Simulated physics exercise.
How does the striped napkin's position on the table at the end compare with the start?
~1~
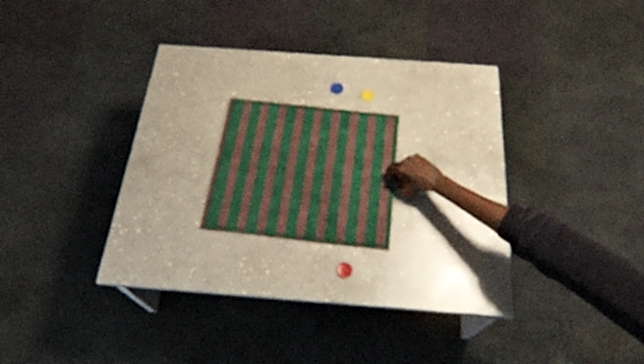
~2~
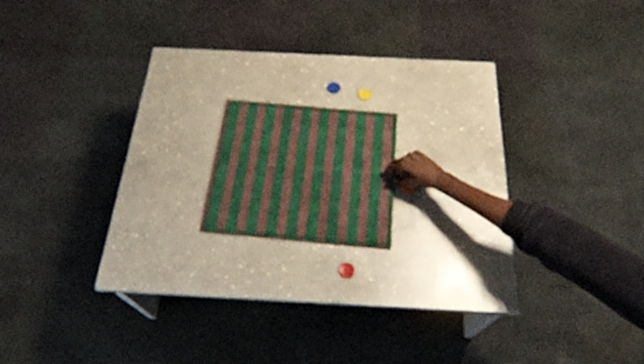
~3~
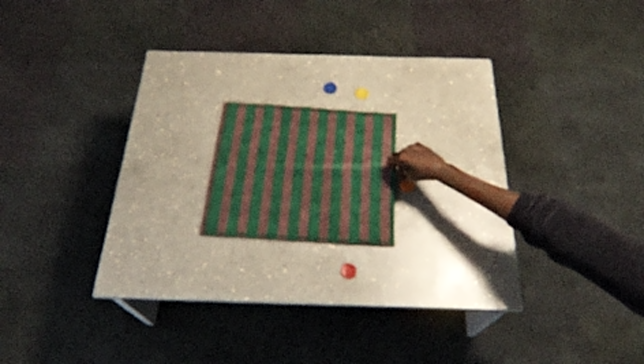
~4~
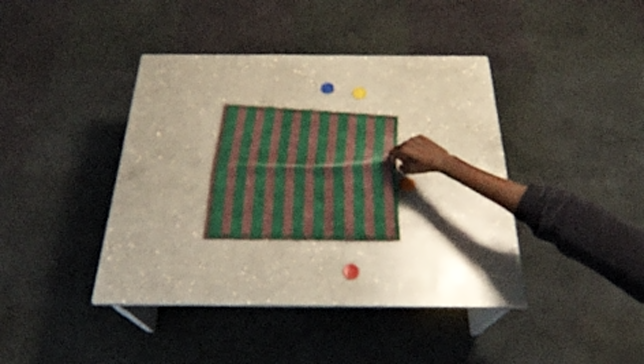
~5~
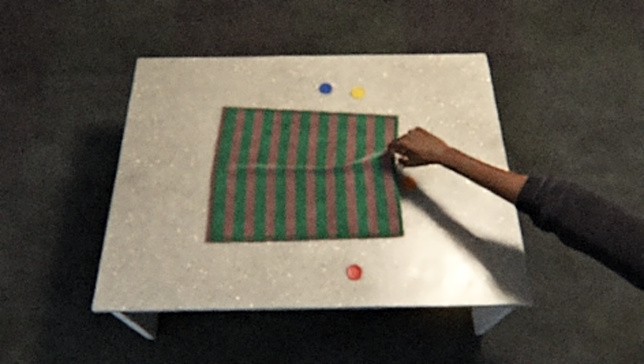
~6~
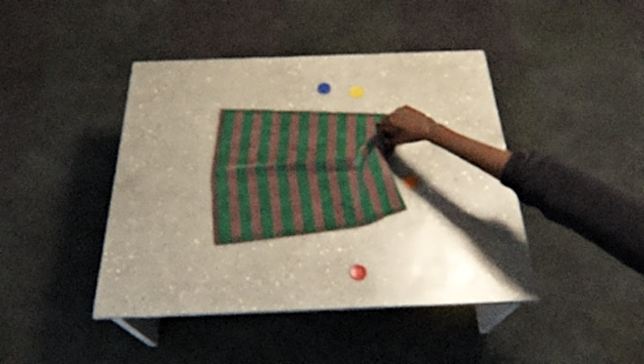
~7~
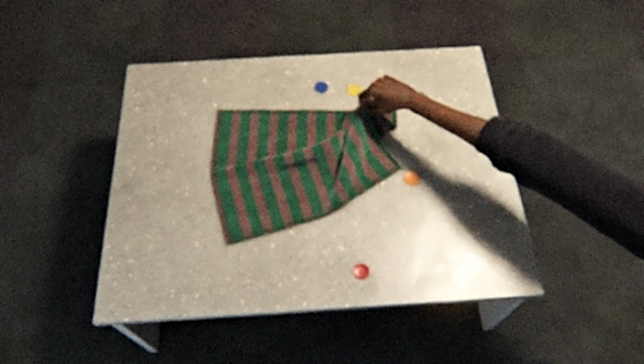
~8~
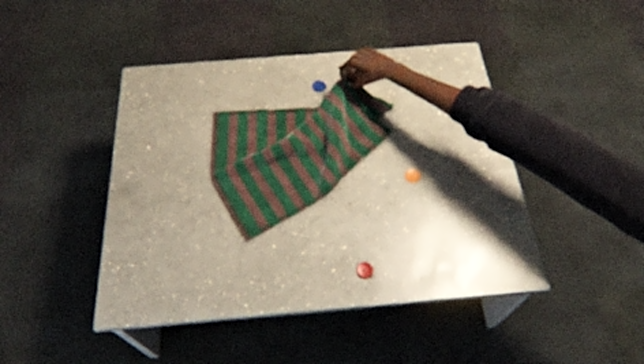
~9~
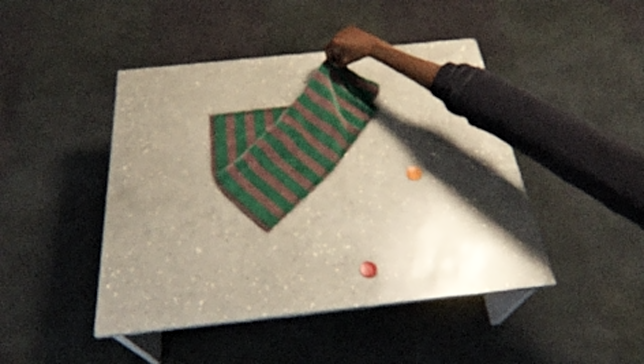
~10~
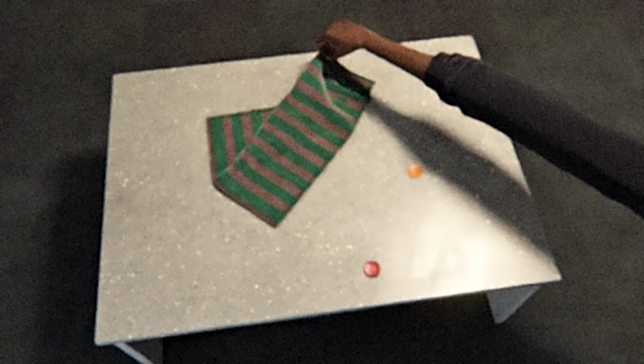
It starts spread flat around the middle of the table. By the end it is partly folded and sits higher up and slightly farther left, with its raised end near the far edge.
On a pale table, a hand lifts a striped cloth's side up-left over two discs.
